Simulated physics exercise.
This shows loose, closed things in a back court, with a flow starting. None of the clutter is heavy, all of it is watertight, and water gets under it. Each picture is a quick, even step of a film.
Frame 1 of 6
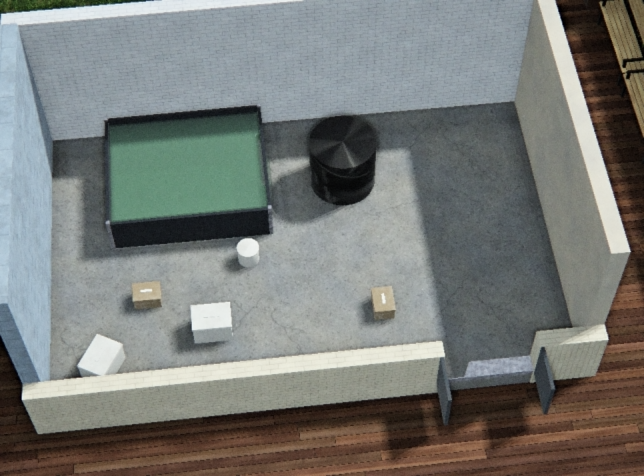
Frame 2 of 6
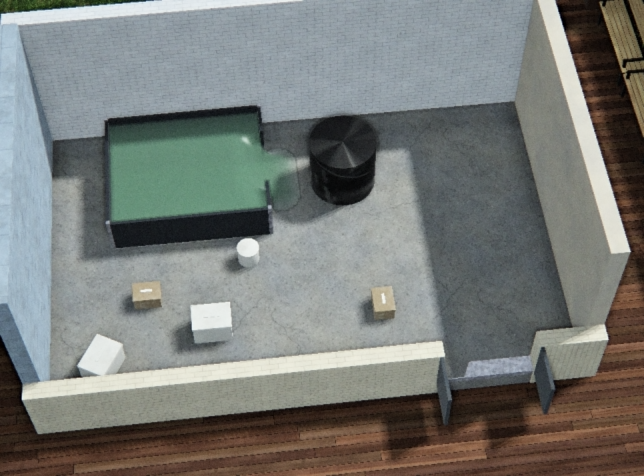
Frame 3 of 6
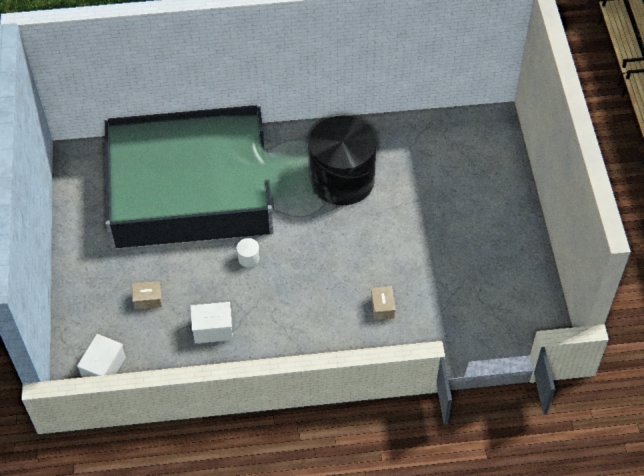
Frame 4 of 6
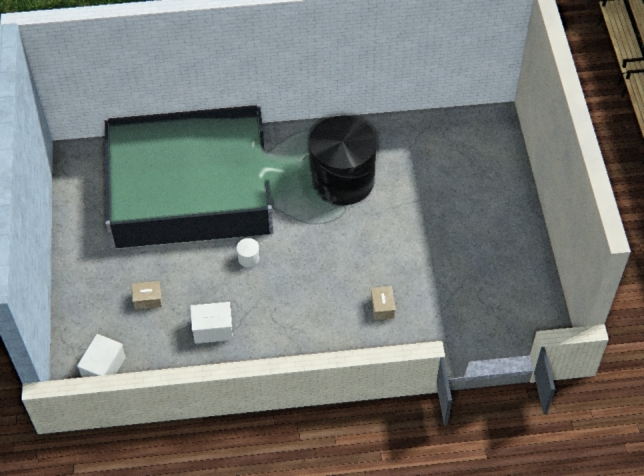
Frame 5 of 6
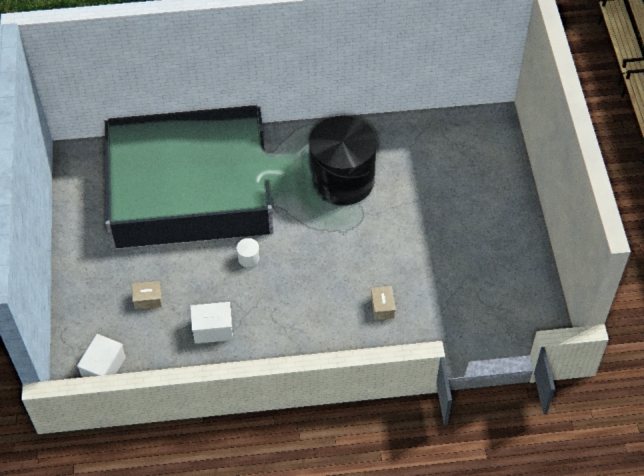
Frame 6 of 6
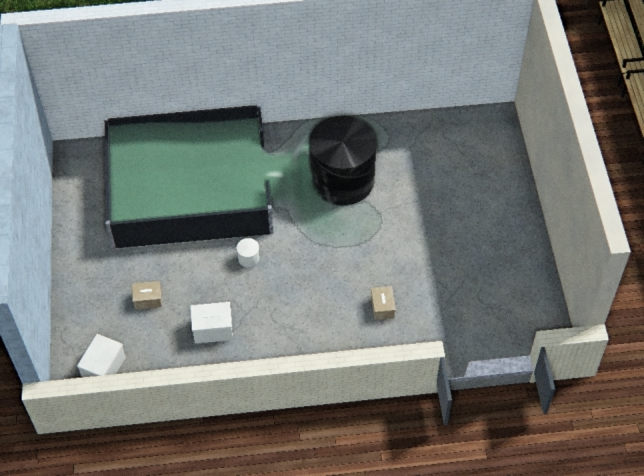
Green water poured out through a gap in the right side of a large dark tank and spread around a black cylinder onto the gray floor, while the scattered boxes stayed still.
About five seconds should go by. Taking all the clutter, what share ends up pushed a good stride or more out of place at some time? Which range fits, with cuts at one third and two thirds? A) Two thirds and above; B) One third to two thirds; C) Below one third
C.
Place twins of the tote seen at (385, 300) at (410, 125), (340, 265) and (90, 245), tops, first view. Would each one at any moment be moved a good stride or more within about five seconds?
In that order: Moved that far, pushed that far, no.
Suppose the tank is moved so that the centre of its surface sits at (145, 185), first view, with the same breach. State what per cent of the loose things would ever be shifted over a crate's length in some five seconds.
By my count it is some 20 %.
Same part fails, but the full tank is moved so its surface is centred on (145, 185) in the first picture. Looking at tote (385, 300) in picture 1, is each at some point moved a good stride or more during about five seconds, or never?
As for that object: Went the full length.
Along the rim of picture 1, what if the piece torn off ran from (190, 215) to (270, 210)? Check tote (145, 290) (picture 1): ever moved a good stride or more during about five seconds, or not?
Lab note - outcome: Distance not reached.
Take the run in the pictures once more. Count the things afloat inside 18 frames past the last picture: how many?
It adds up to 1.
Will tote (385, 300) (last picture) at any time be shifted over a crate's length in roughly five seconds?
Answer for this object: Driven that far.
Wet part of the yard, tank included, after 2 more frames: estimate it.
About 30 in a hundred.
A moment on, 0 of 5 are well off their spots; 0 afloat.
Next, 0 of 5 are well off their spots; 0 afloat.
Later, 1 of 5 are well off their spots; 1 afloat.
In the end, 1 of 5 are well off their spots, and 1 have been at some point; 0 afloat.
